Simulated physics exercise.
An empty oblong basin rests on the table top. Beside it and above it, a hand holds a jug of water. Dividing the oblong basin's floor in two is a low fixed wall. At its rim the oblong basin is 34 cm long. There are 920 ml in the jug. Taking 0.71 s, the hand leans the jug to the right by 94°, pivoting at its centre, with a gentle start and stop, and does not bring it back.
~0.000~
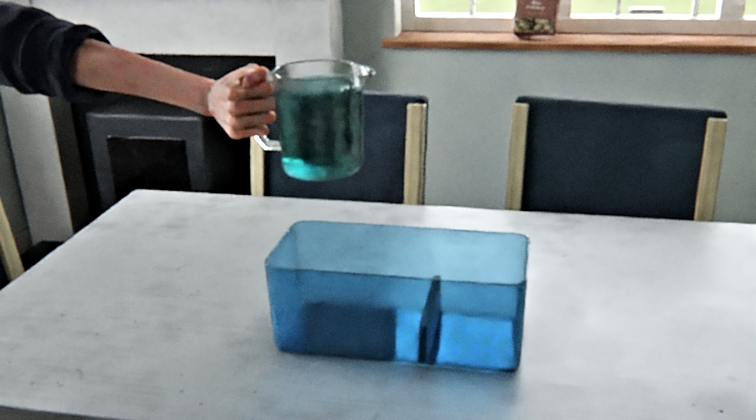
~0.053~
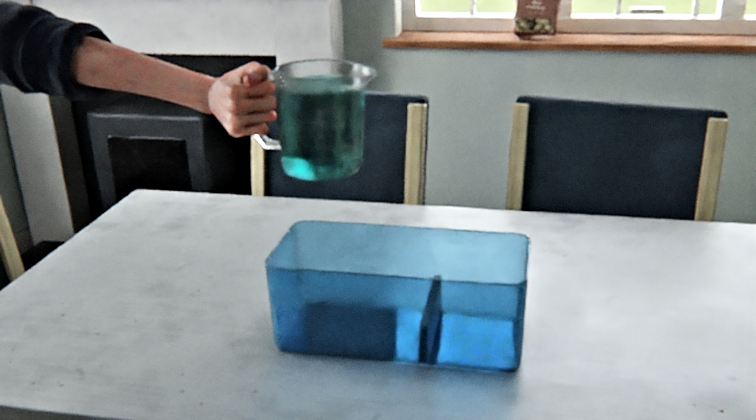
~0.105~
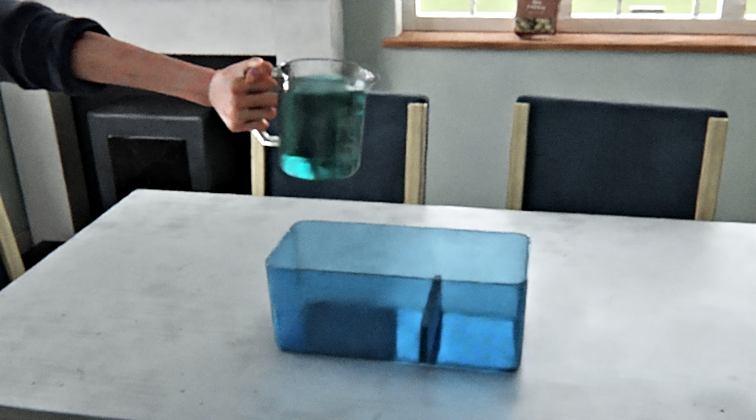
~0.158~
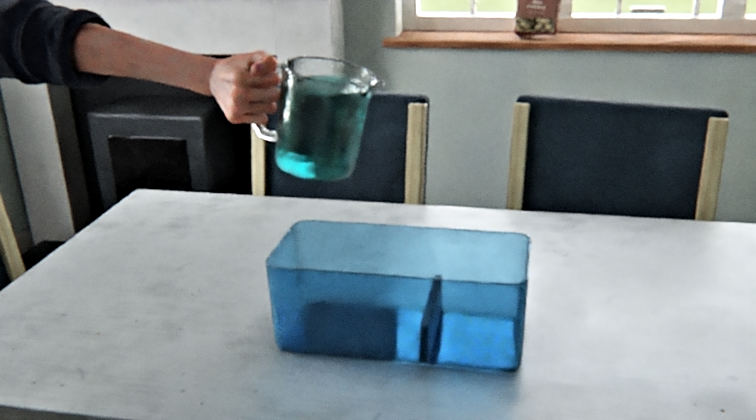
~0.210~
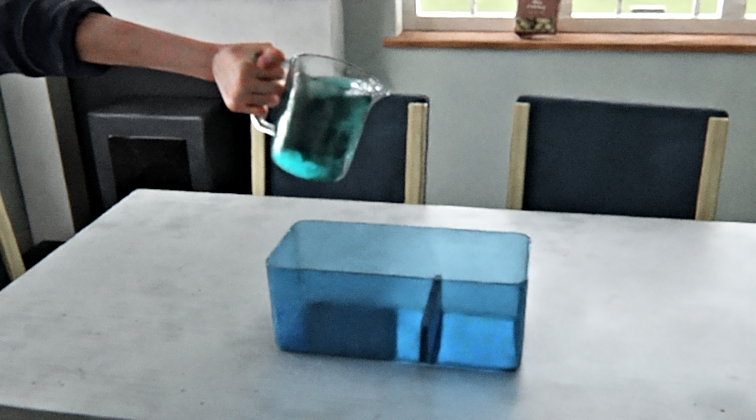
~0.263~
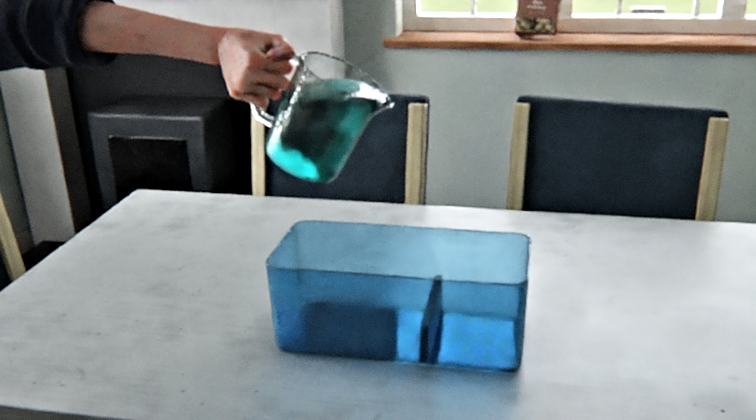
A hand tilting a glass jug of blue-green water steadily to the right above a blue oblong basin on a table.
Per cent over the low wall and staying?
84 per cent.
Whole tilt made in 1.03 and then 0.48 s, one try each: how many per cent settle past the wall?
85 in a hundred, followed by 80 in a hundred.
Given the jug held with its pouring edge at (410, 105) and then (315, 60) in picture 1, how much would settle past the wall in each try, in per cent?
In turn about 90 and 5 per cent.
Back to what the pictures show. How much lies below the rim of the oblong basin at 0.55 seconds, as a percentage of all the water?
Some 7 per cent.
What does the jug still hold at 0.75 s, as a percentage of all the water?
Remaining share: Approx. 30 %.
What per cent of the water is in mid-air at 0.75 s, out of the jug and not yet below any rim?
In-air share: About 24 %.
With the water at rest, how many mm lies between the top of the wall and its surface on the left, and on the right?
Near 52 mm for the left and near 12 mm for the right.
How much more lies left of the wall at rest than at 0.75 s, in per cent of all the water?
Roughly 12 percent.
By 0.55 s the tilt is 82° and 69 per cent is still to pour, 0 is left of the wall and 7 right of it.
By 0.75 s the tilt is 94° and 29 per cent is still to pour, 3 is left of the wall and 45 right of it.
By 0.97 s the tilt is 94° and 11 per cent is still to pour, 5 is left of the wall and 76 right of it.
By 1.21 s the tilt is 94° and 4 per cent is still to pour, 10 is left of the wall and 83 right of it.
At rest 15 per cent lies left of the wall, 84 right of it and 1 outside.
